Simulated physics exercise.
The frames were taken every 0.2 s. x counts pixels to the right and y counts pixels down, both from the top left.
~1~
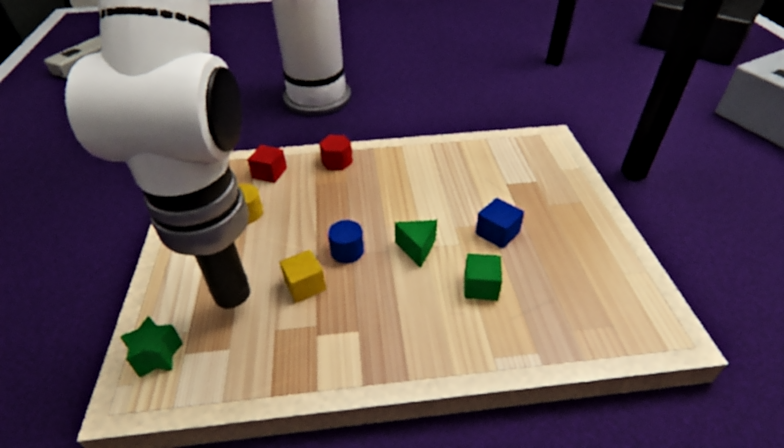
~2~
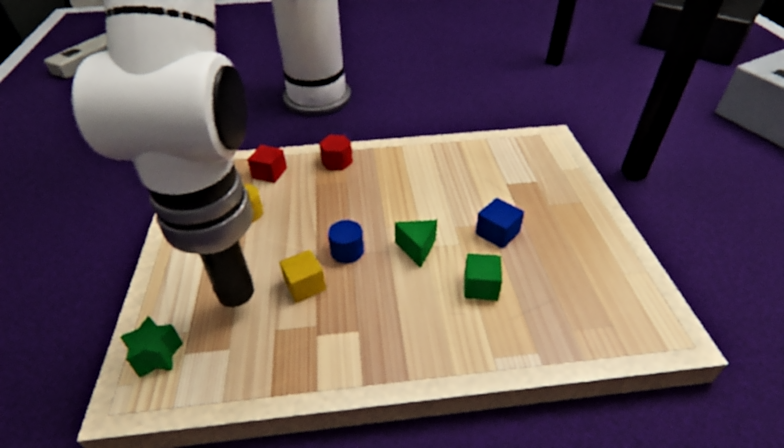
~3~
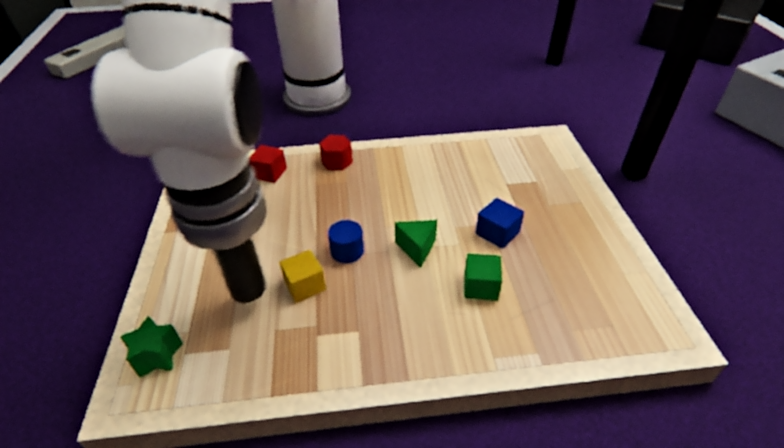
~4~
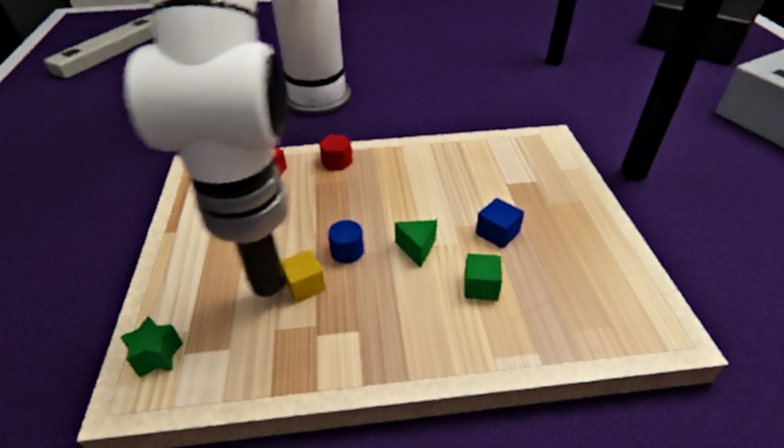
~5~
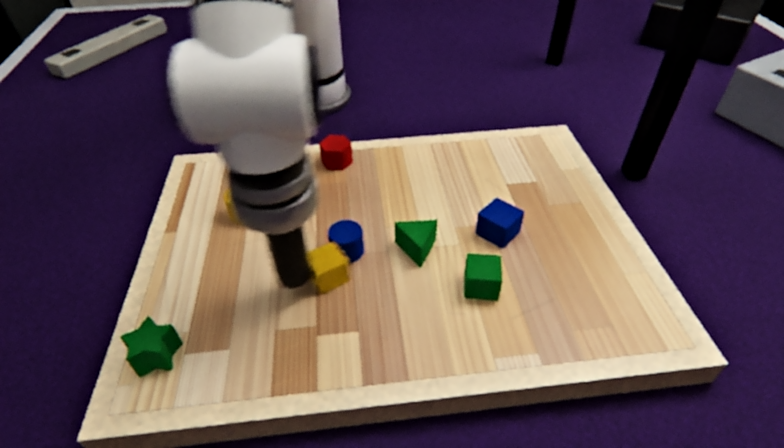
A robot arm's black post moves right across the wooden board and pushes the yellow block.
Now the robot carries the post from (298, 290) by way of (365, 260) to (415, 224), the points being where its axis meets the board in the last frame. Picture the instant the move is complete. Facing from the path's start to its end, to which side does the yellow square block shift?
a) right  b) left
Answer: A.
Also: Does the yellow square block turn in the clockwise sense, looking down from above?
In short: Yes.
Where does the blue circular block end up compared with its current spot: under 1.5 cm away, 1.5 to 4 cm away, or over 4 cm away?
Ends over 4 cm away.
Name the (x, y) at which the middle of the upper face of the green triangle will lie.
If I read the scene right, the answer is (472, 219).
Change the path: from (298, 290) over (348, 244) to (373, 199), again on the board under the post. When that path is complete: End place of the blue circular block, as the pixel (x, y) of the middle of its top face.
It should be at about (397, 196).
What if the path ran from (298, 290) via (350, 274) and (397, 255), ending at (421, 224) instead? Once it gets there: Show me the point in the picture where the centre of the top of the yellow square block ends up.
Roughly at (450, 198).
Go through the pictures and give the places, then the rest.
In the first frame, post tip at (233, 295); block tops, yellow square block at (301, 265); blue circular block at (345, 231); green triangle at (418, 229); blue square block at (501, 212).
In the second frame, post at (237, 294); blocks unchanged.
In the third frame, post at (248, 290); blocks unchanged.
In the fourth frame, post at (268, 284); blocks unchanged.
In the fifth frame, post at (294, 276); yellow square block at (326, 257); blue circular block at (345, 231); green triangle at (418, 229); blue square block at (501, 212).
What follows on the original path. One third of the way, post at (342, 256); yellow square block at (372, 240); blue circular block at (369, 214).
Two thirds of the way, post at (383, 234); yellow square block at (413, 221), turned 15° clockwise; blue circular block at (373, 207); green triangle at (444, 222), turned 20° clockwise.
At the end, post at (415, 210); yellow square block at (449, 205), turned 60° clockwise; blue circular block at (381, 198); green triangle at (472, 219), turned 60° clockwise; blue square block at (504, 211).
